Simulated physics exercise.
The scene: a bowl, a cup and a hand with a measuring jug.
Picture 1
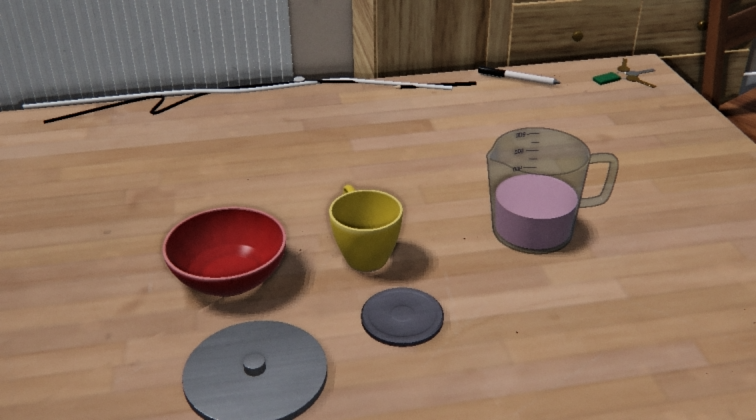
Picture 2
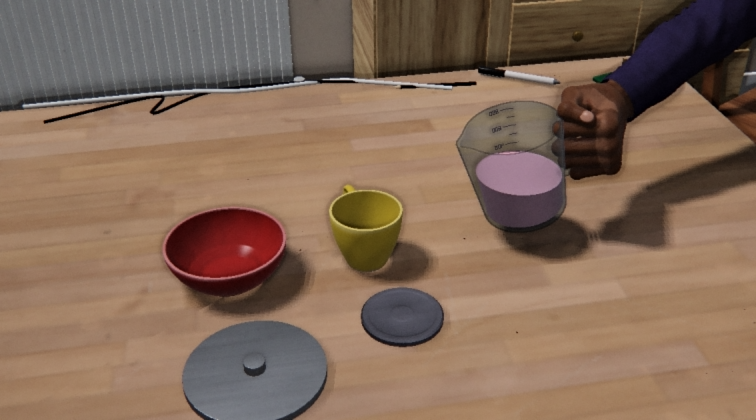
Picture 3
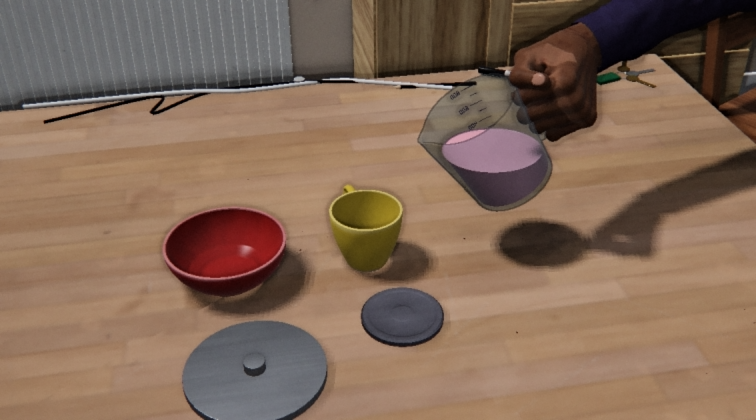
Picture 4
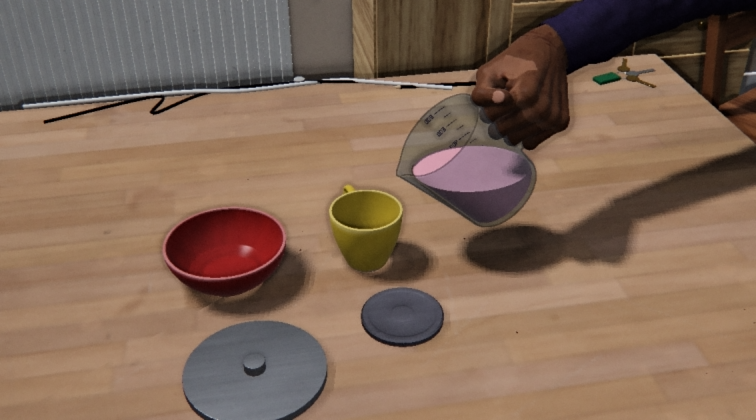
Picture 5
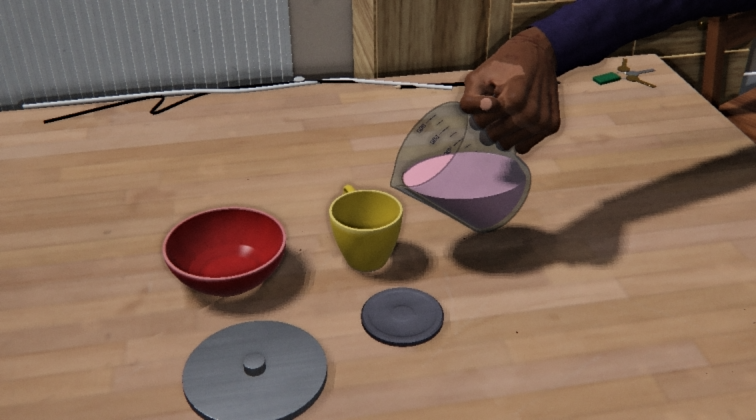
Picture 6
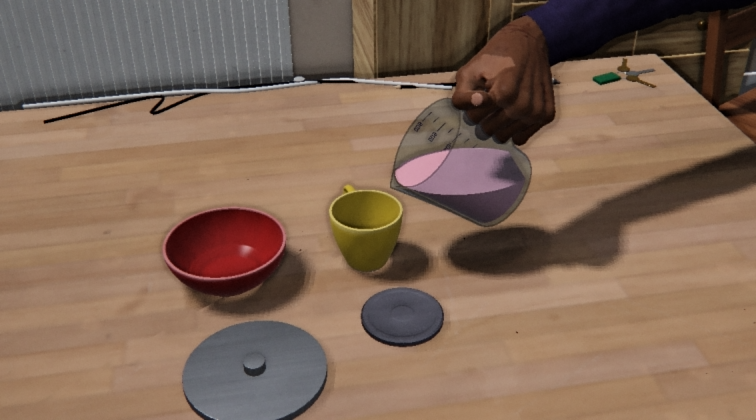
A clear measuring jug of pinkish-purple liquid stands at the right of a light wooden table, seen from a fixed view slightly above. A yellow cup sits near the middle, a red bowl to its left, with a grey knobbed lid and a small dark disc in front. A hand in a purple sleeve grips the jug, lifts it leftward and tilts it beside the cup, the liquid staying inside.
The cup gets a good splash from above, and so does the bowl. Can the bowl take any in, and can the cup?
Left, the bowl fills up; right, the cup fills up.
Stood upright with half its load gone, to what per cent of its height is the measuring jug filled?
I make it 20 per cent.
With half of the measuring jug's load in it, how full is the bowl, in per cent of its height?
I make it 50 per cent.
Shortly, the pink milk goes into the cup.
Then, the pink milk goes into the bowl.
At the finish, the cup has its share inside; the bowl has its share inside.
